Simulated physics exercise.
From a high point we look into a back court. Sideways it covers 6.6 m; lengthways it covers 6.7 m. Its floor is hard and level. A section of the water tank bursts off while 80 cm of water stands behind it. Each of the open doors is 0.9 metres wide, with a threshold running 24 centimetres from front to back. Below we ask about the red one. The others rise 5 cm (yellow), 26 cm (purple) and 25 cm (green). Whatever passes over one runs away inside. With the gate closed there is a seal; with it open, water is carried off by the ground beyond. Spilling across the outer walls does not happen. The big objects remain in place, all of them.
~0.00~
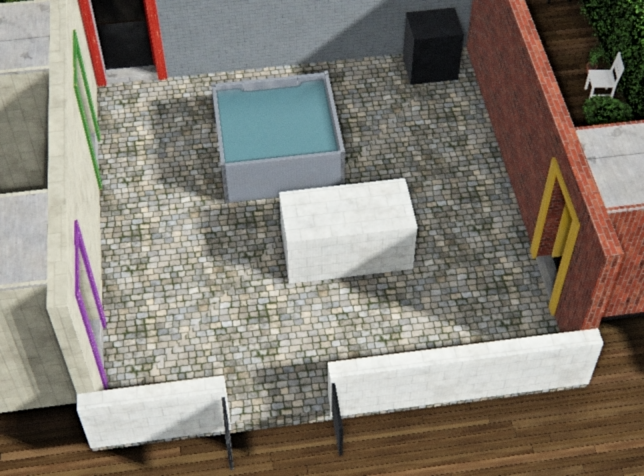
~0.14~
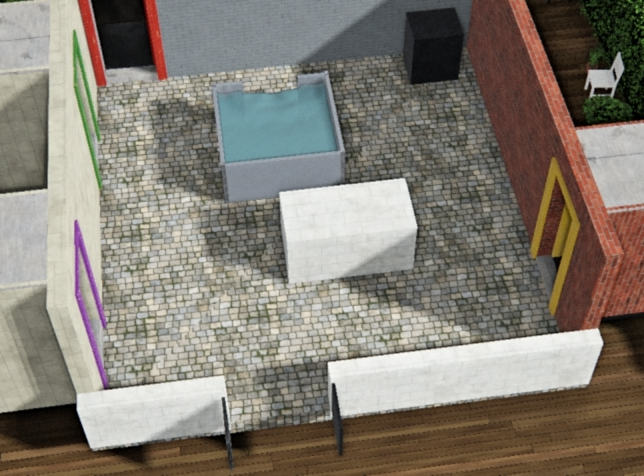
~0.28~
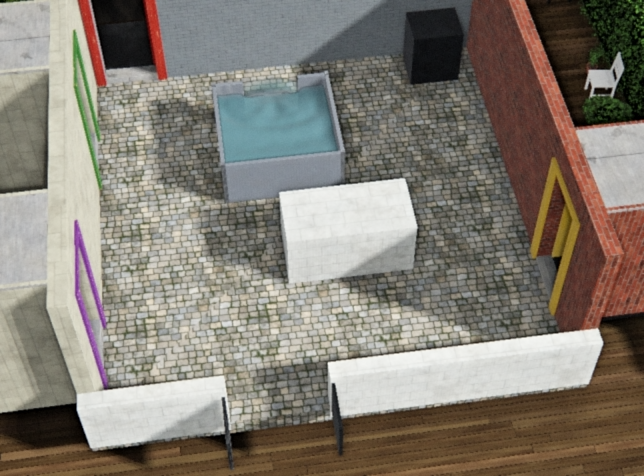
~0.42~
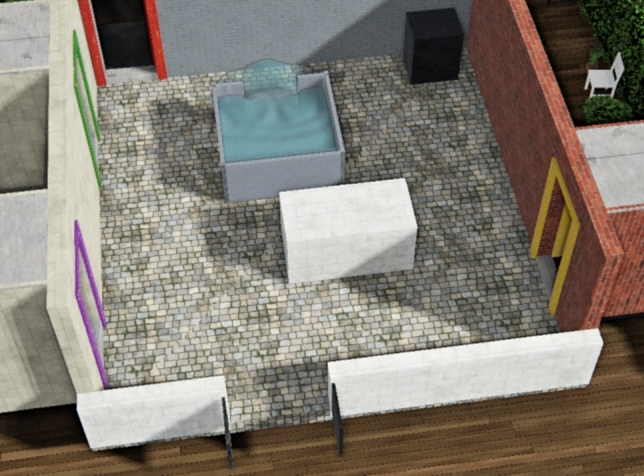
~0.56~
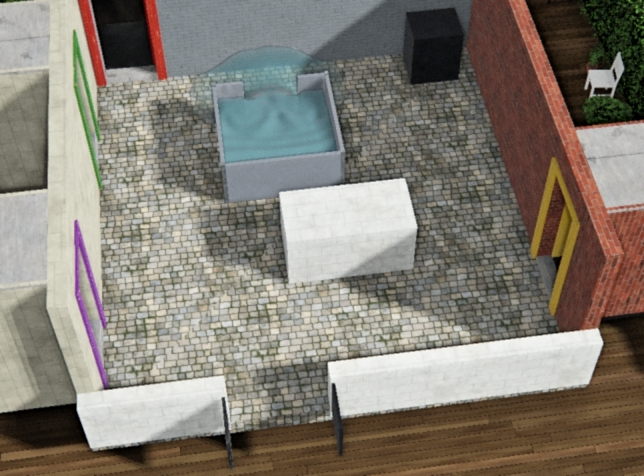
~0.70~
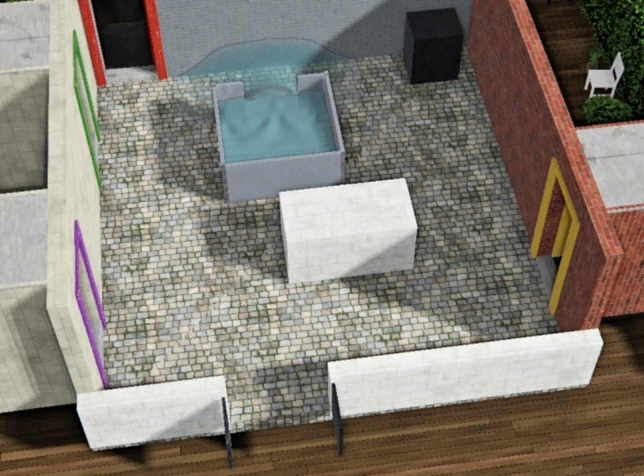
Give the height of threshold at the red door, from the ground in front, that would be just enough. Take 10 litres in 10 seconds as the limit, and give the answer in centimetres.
Close to 19 cm.
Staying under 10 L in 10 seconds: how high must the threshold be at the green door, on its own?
At green, about 11.0 cm.
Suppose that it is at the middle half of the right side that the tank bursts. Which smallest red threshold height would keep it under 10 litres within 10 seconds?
A minimum of about 7.0 cm.
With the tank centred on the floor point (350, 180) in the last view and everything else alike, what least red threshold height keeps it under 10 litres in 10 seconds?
That setup calls for roughly 16 cm.
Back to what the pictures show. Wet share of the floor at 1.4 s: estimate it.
Wet share: Around 15 %.
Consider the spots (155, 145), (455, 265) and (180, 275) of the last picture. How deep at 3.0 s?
First 3, then 0, then 0 cm.
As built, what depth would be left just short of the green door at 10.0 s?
About 5.0 centimetres deep.
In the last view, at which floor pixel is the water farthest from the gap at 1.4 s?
The farthest wet point sits near (461, 49).
After 1.4 s water covers 15 % of the floor, deepest (51 cm) near (261, 69); 10 cm at the red door, 0 litres in over its 11 cm threshold.
After 3.0 s water covers 45 % of the floor, deepest (32 cm) near (263, 76); 13 cm at the red door, 14 litres in over its 11 cm threshold.
After 10.0 s water covers 100 % of the floor, deepest (10 cm) near (312, 310); 7 cm at the red door, 49 litres in over its 11 cm threshold.
At the red door as built, the water arrived by 1.0 s and peaked near 15 cm at 2.6 s.
Run again over the same 10 s with other heights there, 15 litres in over 17.5 cm, 4 litres over 23.5 cm. The limit of 10 litres is kept from about 19 cm up.
